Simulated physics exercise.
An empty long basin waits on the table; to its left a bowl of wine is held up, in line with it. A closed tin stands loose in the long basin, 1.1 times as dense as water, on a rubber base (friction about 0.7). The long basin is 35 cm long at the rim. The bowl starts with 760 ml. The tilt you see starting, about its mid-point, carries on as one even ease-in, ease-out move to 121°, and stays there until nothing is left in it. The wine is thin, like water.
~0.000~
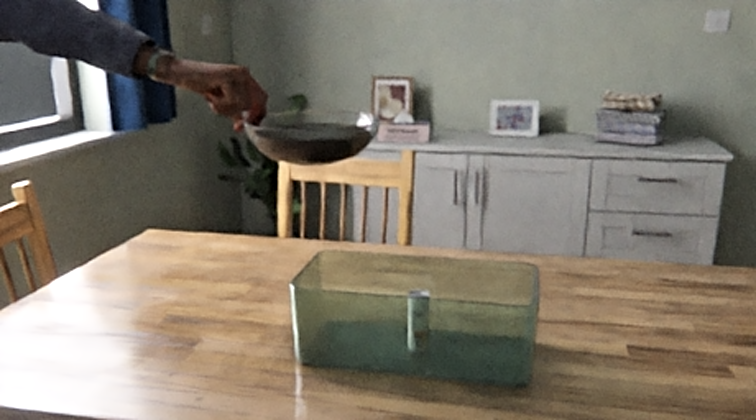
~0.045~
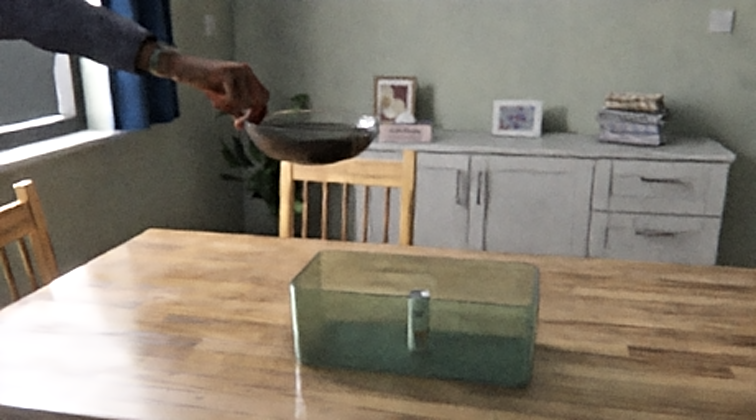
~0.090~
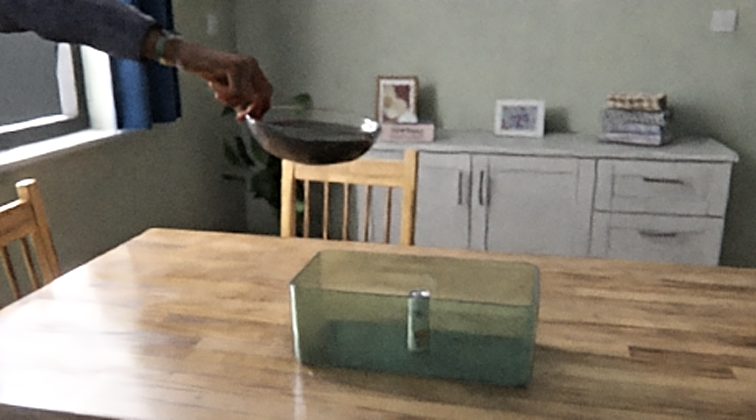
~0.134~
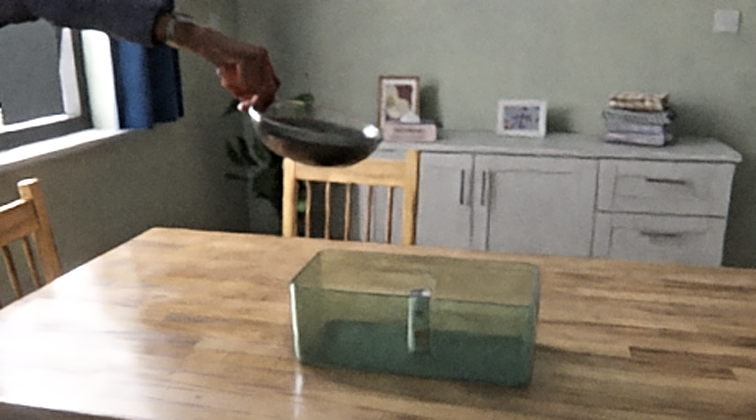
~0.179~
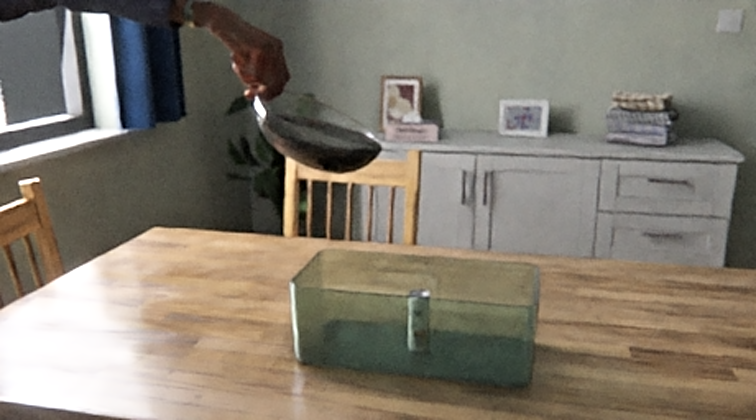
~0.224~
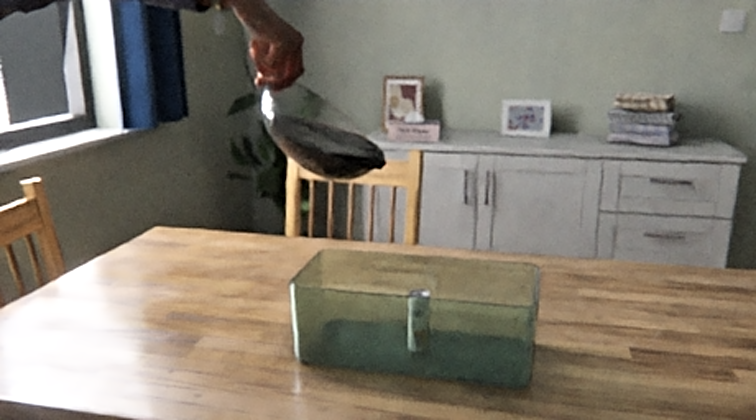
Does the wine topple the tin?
It falls.
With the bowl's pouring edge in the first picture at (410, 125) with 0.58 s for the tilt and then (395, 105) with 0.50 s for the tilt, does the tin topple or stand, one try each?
First it stays up; then it remains upright.
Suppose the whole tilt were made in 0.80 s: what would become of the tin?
The tin stays up.
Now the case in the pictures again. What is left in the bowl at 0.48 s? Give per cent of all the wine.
Some 0 per cent.
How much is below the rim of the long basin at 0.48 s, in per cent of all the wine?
About 76 per cent.
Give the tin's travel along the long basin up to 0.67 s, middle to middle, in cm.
Some 5 cm.
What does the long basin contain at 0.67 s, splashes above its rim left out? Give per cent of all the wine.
Some 94 per cent.
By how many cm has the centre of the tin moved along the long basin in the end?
About 9.0 cm.
Then, 0.48 s in, the tilt is 113° and 0 per cent is still to pour; the tin stands where it began.
Then, 0.67 s in, the tilt is 121° and 0 per cent is still to pour; the tin leans 21°.
Then, 0.87 s in, the tilt is 121° and 0 per cent is still to pour; the tin lies on its side.
Then, 1.08 s in, the tilt is 121° and 0 per cent is still to pour; the tin lies on its side.
Finally, the tin lies on its side.
